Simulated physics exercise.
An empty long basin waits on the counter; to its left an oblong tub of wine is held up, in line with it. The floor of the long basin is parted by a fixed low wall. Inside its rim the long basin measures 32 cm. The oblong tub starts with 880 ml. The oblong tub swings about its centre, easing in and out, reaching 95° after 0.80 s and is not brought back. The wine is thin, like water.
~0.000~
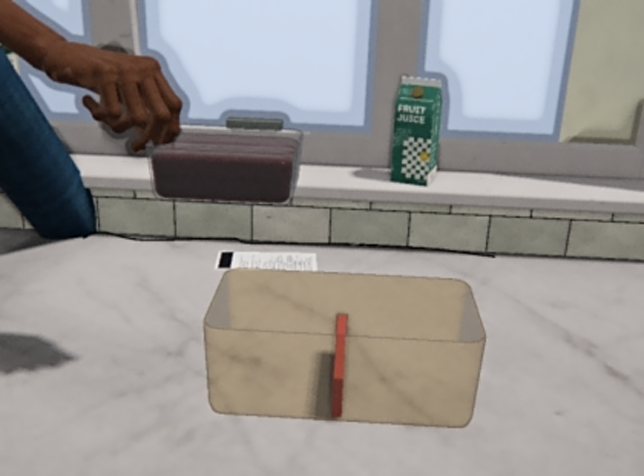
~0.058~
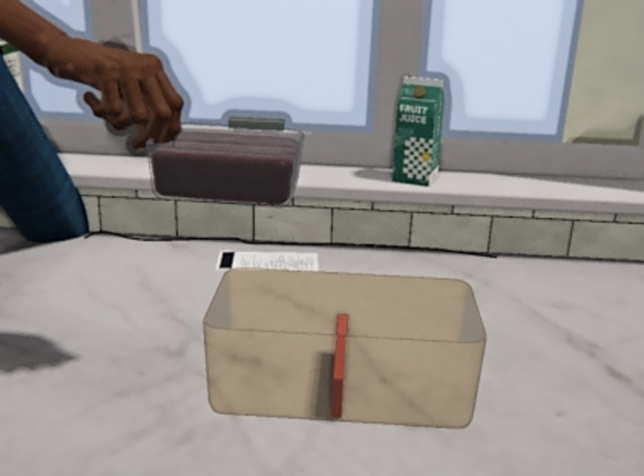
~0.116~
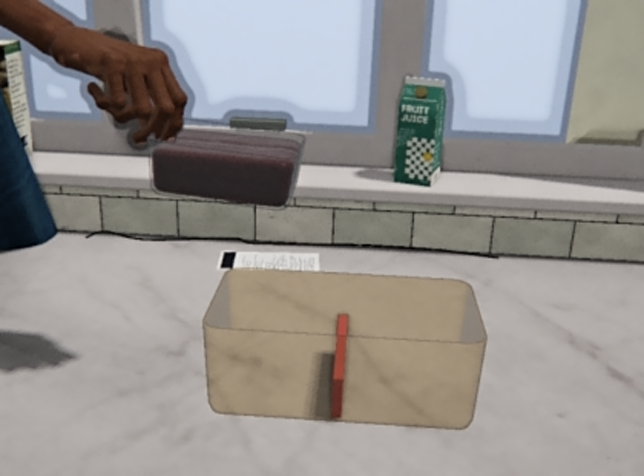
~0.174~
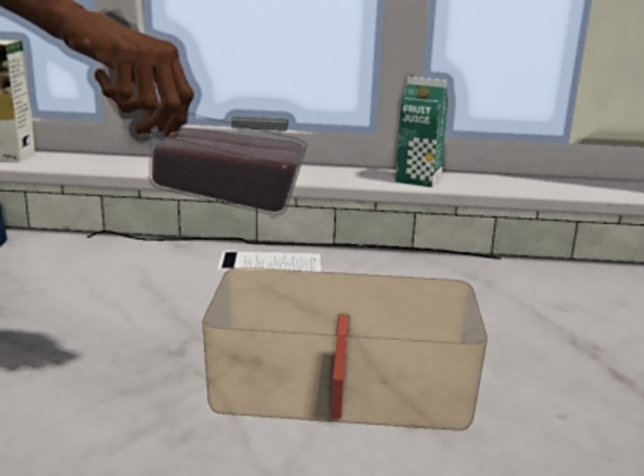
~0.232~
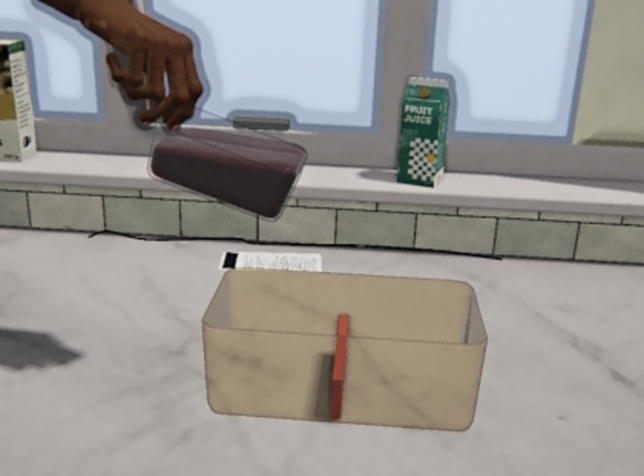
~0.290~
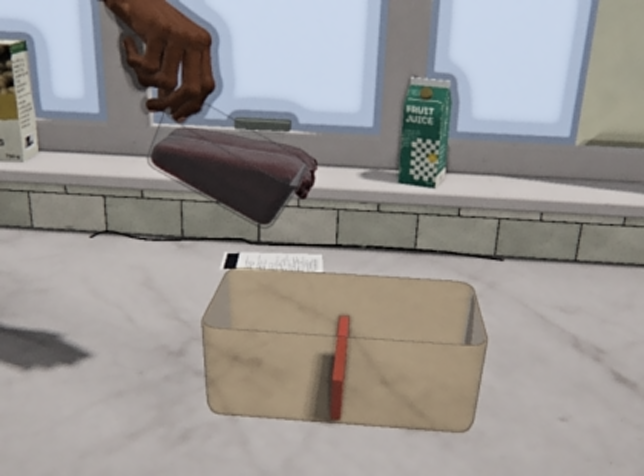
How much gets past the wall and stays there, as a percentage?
About 64 per cent.
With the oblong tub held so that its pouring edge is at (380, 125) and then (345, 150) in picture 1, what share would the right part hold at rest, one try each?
In turn about 80 and 80 per cent.
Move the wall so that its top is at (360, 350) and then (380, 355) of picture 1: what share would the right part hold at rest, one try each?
In turn about 40 and 10 per cent.
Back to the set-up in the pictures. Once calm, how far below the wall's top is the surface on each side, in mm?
Some 44 mm on the left and 32 mm on the right.
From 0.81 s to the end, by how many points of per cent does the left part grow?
Near 7 in a hundred.
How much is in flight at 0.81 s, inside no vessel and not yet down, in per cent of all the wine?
About 4 per cent.
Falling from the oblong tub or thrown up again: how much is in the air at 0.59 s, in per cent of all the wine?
Near 50 in a hundred.
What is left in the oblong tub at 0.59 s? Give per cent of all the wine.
Some 16 per cent.
After 0.59 s the tilt is 80° and 16 per cent is still to pour, 2 is left of the wall and 32 right of it.
After 0.81 s the tilt is 95° and 5 per cent is still to pour, 23 is left of the wall and 64 right of it.
After 1.05 s the tilt is 95° and 1 per cent is still to pour, 28 is left of the wall and 63 right of it.
After 1.30 s the tilt is 95° and 0 per cent is still to pour, 30 is left of the wall and 64 right of it.
In the end 30 per cent lies left of the wall, 64 right of it and 6 outside.
